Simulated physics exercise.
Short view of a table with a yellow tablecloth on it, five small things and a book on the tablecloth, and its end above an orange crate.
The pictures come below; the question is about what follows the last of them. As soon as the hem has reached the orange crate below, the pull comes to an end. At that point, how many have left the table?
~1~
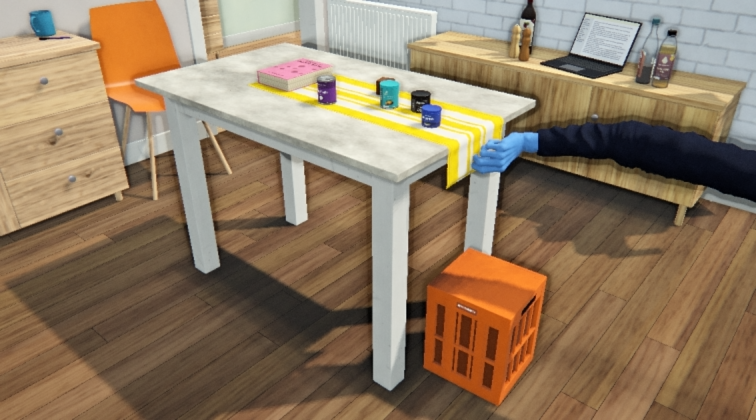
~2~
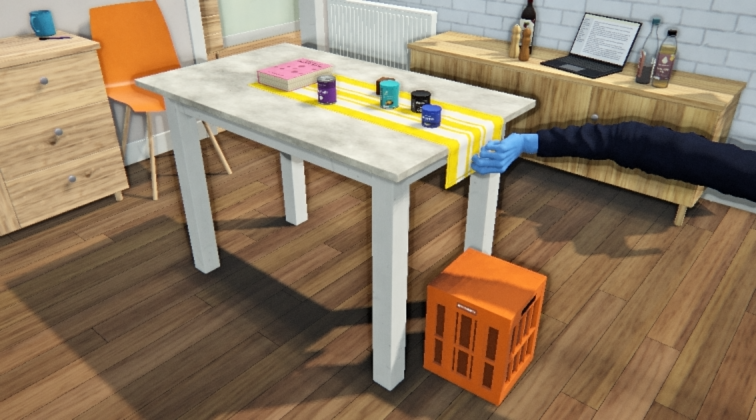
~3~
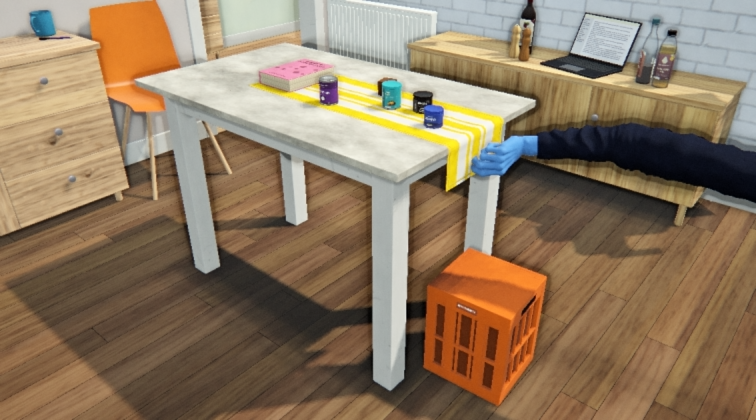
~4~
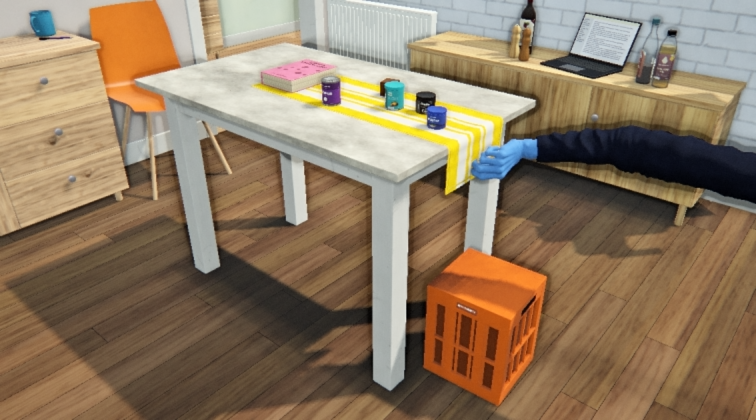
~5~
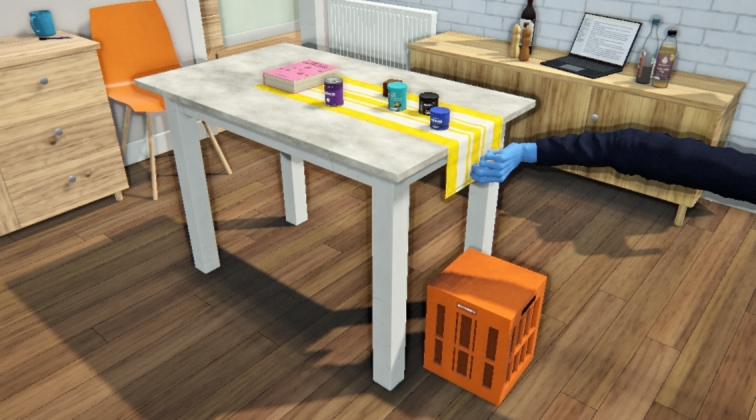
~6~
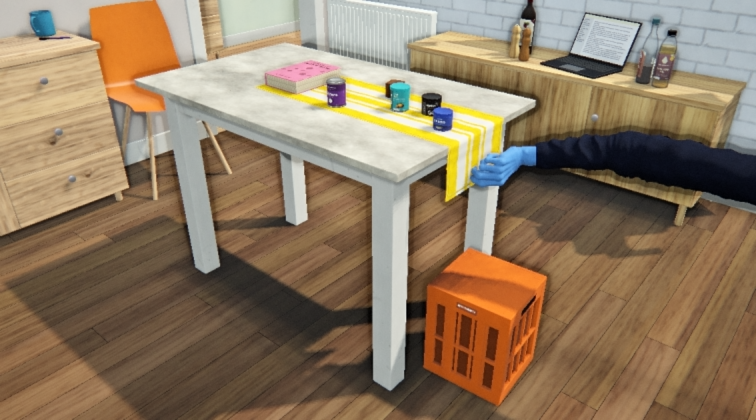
The number on top goes down by three.
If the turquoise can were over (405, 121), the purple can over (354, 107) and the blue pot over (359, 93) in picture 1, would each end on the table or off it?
Well, the turquoise can is dislodged, the purple can is safe, and the blue pot is safe.
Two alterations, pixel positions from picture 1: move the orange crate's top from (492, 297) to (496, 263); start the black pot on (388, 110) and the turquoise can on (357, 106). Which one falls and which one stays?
The black pot ends up still on top and the turquoise can ends up still on top.
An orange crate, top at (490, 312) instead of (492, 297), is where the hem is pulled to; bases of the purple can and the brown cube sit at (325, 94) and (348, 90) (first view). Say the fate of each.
Looks like the purple can hangs in there, and the brown cube hangs in there.
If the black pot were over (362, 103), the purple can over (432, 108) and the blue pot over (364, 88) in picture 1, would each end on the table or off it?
You'd see the black pot hang on, the purple can go down and the blue pot hang on.
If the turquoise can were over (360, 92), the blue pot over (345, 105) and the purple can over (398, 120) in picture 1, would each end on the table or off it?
So the turquoise can stays aboard, the blue pot stays aboard, and the purple can leaves the top.
Early on, hem near (471, 223); blue pot gone.
Midway, hem near (469, 256); blue pot and black pot gone.
Finally, hem on the crate; blue pot, black pot and turquoise can gone. The table loses three.
